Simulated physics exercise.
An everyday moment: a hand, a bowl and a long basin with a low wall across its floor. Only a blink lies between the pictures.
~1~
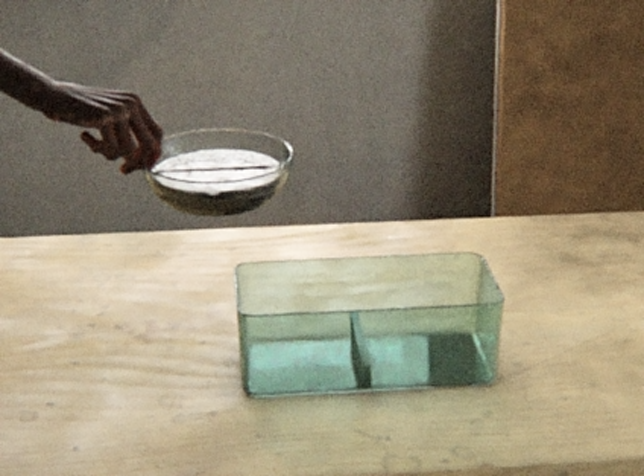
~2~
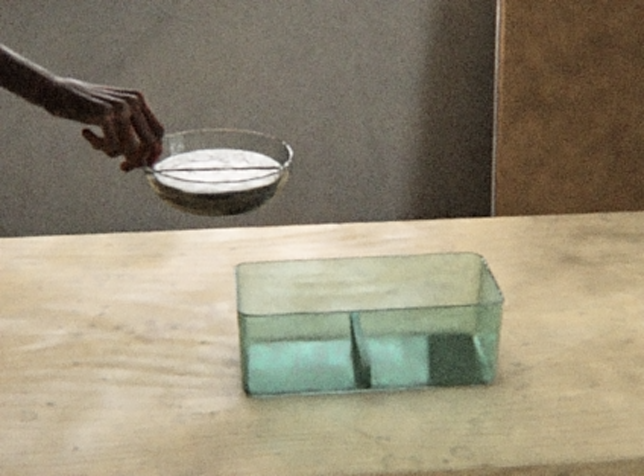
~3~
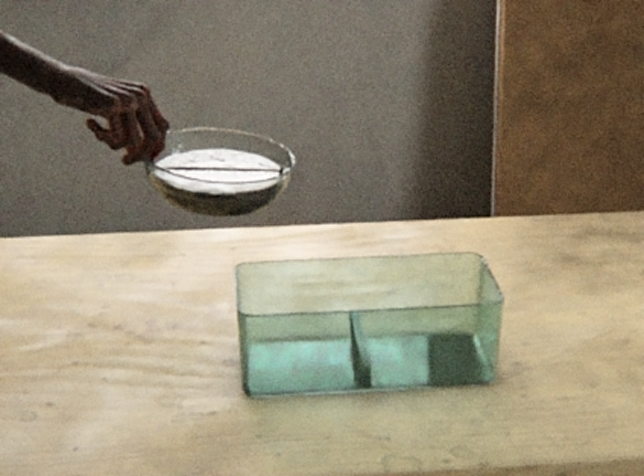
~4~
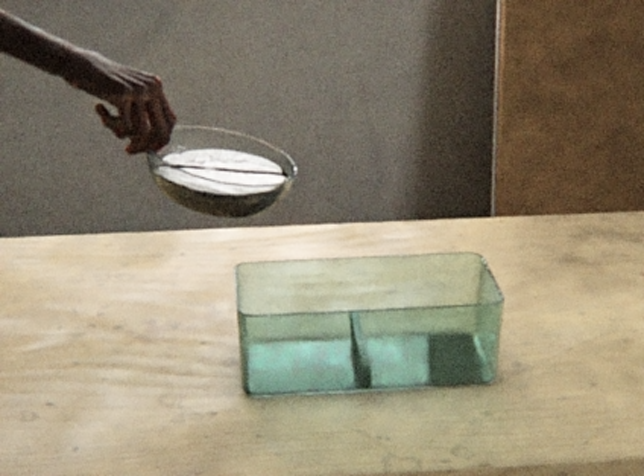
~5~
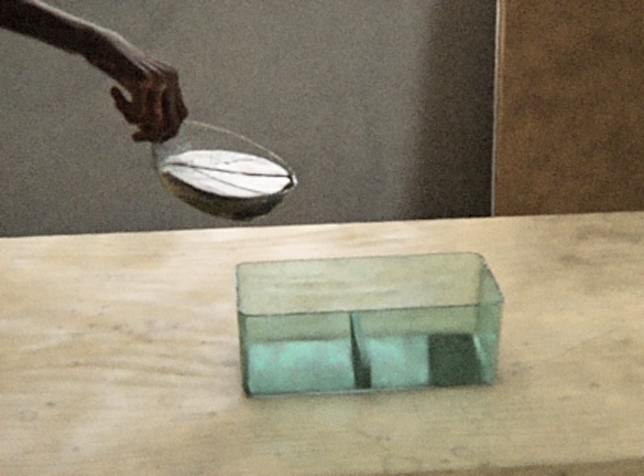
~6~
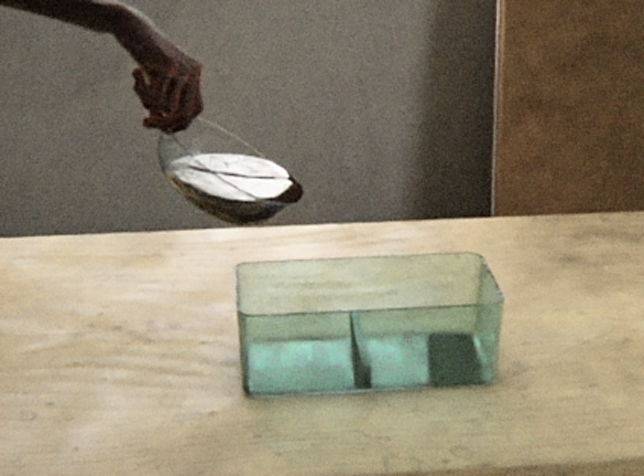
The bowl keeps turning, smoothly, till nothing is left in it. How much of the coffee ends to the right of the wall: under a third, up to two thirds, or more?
The share right of the wall is under a third.
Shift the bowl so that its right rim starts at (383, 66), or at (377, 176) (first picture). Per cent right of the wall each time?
Near 70 % and 75 %.
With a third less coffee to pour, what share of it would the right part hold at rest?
Roughly 10 in a hundred.
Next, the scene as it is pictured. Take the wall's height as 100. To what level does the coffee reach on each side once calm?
Left: 60 %. Right: 20 %.
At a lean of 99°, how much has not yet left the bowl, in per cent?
Near 5 %.
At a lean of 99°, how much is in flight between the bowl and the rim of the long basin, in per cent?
Roughly 20 in a hundred.
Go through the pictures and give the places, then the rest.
In the first frame, it leans 0°; its right rim is at (292, 153); the coffee meets the walls at (149, 173) and (286, 169); the long basin's rim runs from (236, 290) to (493, 278); the wall's top is at (361, 340).
In the second frame, it leans 2°; its right rim is at (292, 155); the coffee meets the walls at (149, 173) and (286, 169).
In the third frame, it leans 6°; its right rim is at (294, 160); the coffee meets the walls at (150, 170) and (287, 172).
In the fourth frame, it leans 13°; its right rim is at (295, 169); the coffee meets the walls at (153, 168) and (290, 175).
In the fifth frame, it leans 23°; its right rim is at (295, 181); the coffee meets the walls at (159, 166) and (294, 177).
In the sixth frame, it leans 34°; its right rim is at (293, 195); the coffee meets the walls at (168, 168) and (285, 183); 5 per cent is over the edge.
A moment on, the bowl is tipped on its side and 3 per cent is still to pour, 73 is left of the wall and 3 right of it.
Next, the bowl is tipped right over and 0 per cent is still to pour, 76 is left of the wall and 14 right of it.
Then the bowl is tipped right over and 0 per cent is still to pour, 71 is left of the wall and 21 right of it.
Later the bowl is tipped right over and 0 per cent is still to pour, 71 is left of the wall and 21 right of it.
In the end 71 per cent lies left of the wall, 21 right of it and 8 outside.
